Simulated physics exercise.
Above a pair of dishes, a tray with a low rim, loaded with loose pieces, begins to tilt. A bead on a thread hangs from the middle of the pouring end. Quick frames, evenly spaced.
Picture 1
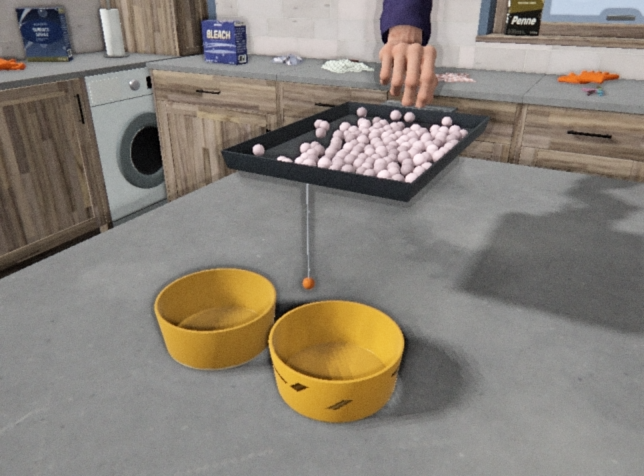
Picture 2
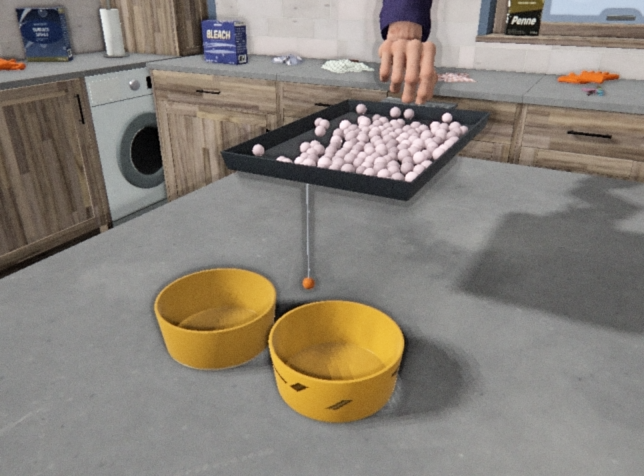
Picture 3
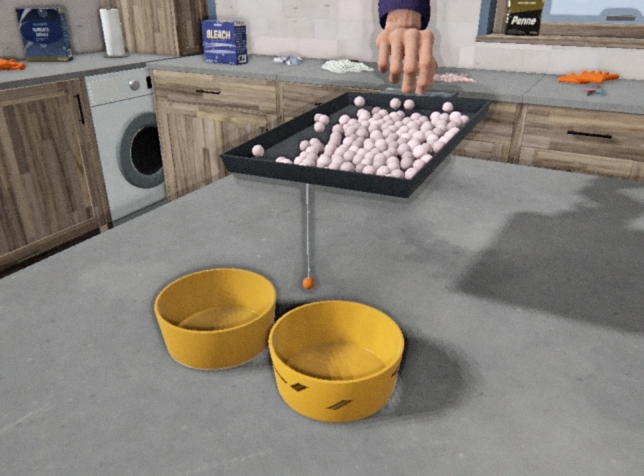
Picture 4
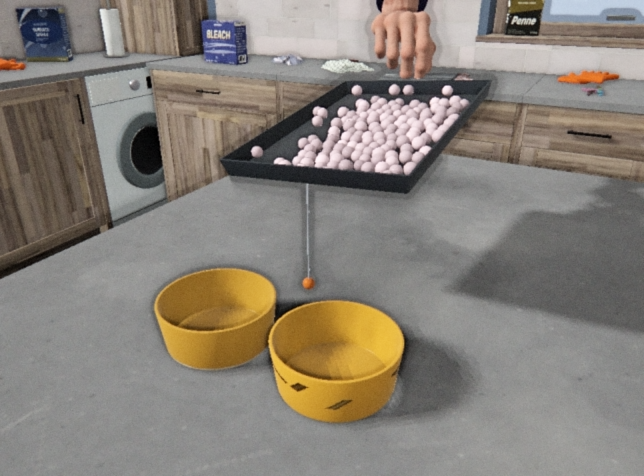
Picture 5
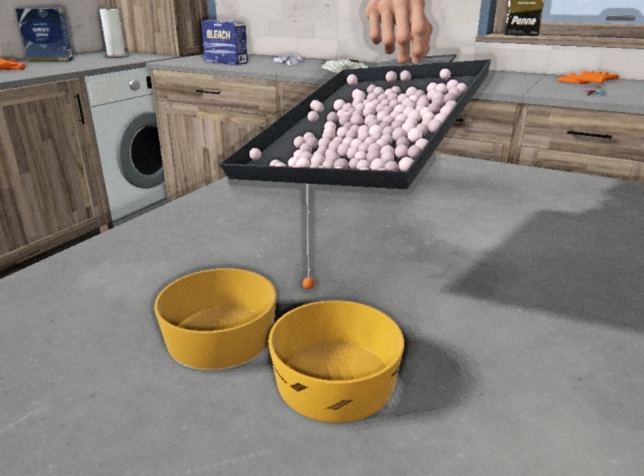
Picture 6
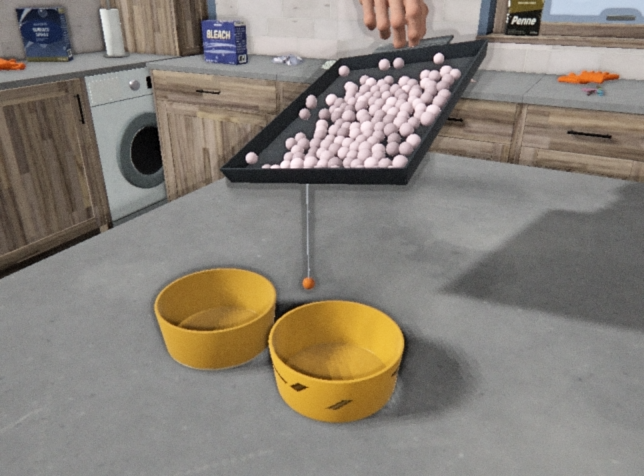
A hand above a dark tray of small pale pink balls rose as the tray's far end lifted, slanting it toward two yellow dishes, and the balls began shifting while an orange bead hung still.
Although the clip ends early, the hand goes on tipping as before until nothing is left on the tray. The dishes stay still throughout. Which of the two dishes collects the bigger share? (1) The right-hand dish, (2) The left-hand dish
Answer: 2.
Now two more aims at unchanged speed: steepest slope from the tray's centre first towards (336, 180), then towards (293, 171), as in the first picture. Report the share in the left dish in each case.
About 20 and 70 percent.
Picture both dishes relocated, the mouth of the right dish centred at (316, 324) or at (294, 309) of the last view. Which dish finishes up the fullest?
Try 1 - the dish at left, try 2 - the dish at left.
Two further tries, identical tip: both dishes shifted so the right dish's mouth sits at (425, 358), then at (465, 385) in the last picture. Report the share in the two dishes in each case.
About 10 in a hundred, then about 0 in a hundred.
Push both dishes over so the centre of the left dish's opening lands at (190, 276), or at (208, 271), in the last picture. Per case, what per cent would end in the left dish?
First position: Some 60 %; second position: Some 70 %.
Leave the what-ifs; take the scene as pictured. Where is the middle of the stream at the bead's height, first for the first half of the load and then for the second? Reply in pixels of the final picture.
First around (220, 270), afterwards around (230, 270).
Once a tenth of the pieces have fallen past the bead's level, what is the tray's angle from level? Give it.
Close to 60° of tilt at that moment.
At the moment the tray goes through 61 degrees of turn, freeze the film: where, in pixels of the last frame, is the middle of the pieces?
I'd mark the middle close to (263, 158).
Just after the last frame, tray tipped steeply; the larger part on the tray; about a tenth in the left dish; just a few outside both; about a tenth in the air.
A moment on, tray tipped right over; about a tenth on the tray; just a few in the right dish; the larger part in the left dish; about a tenth outside both; about a tenth in the air.
Further on, tray tipped past a quarter turn; just a few in the right dish; the larger part in the left dish; about a tenth outside both.
When it is over, tray tipped past a quarter turn; just a few in the right dish; the larger part in the left dish; about a tenth outside both.
